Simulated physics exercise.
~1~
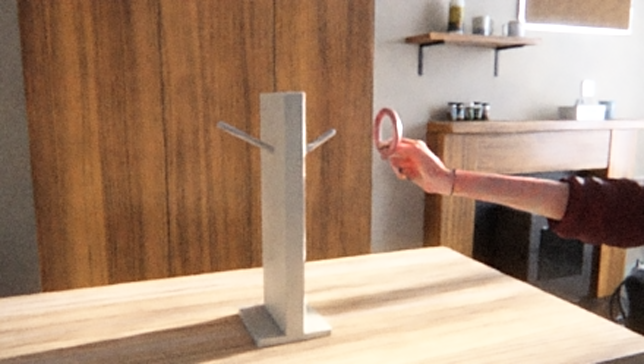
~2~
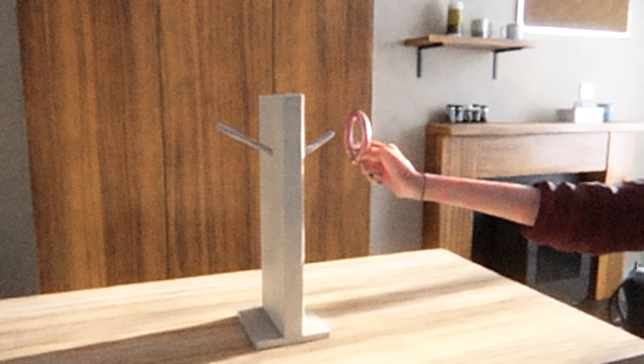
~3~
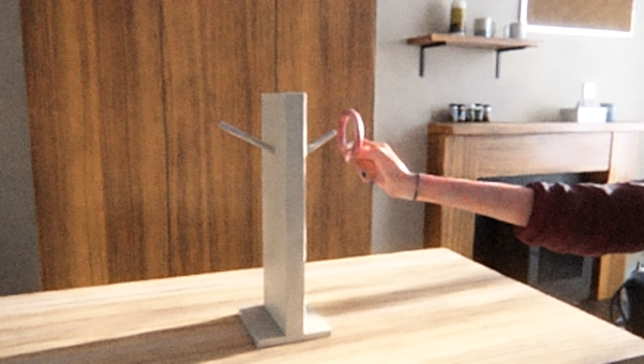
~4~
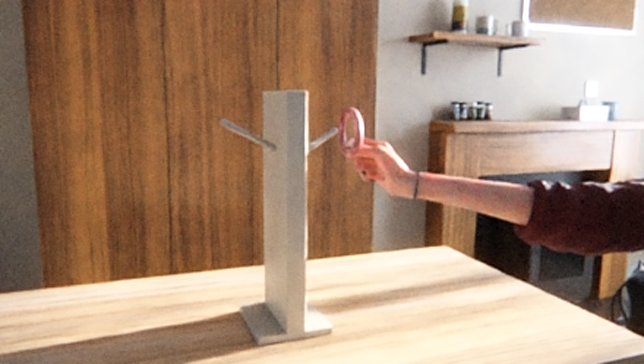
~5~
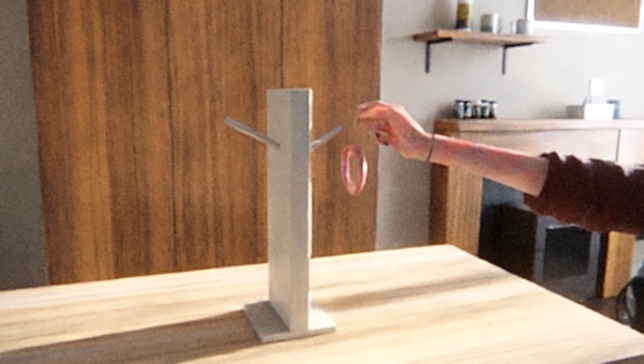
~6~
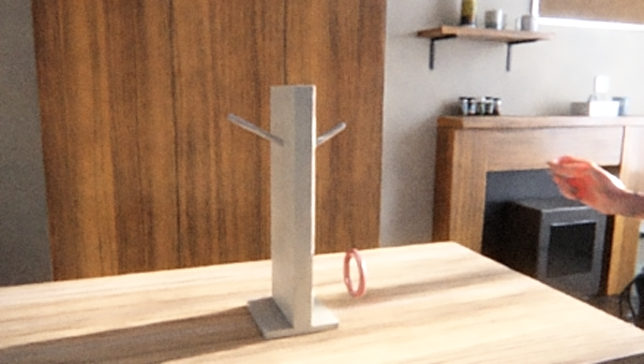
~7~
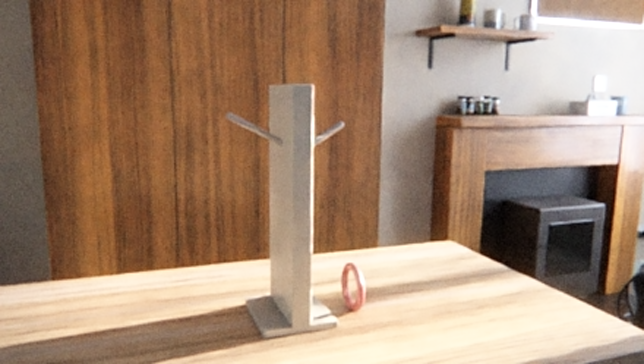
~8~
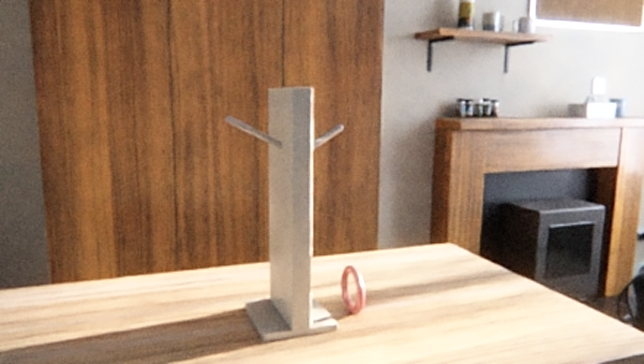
The video shows a hand bringing a roll of red tape leftward to a peg on an upright stand and releasing it. The tape slips down beside the stand as the arm withdraws to the right, ending upright and still on the wooden table near the base.
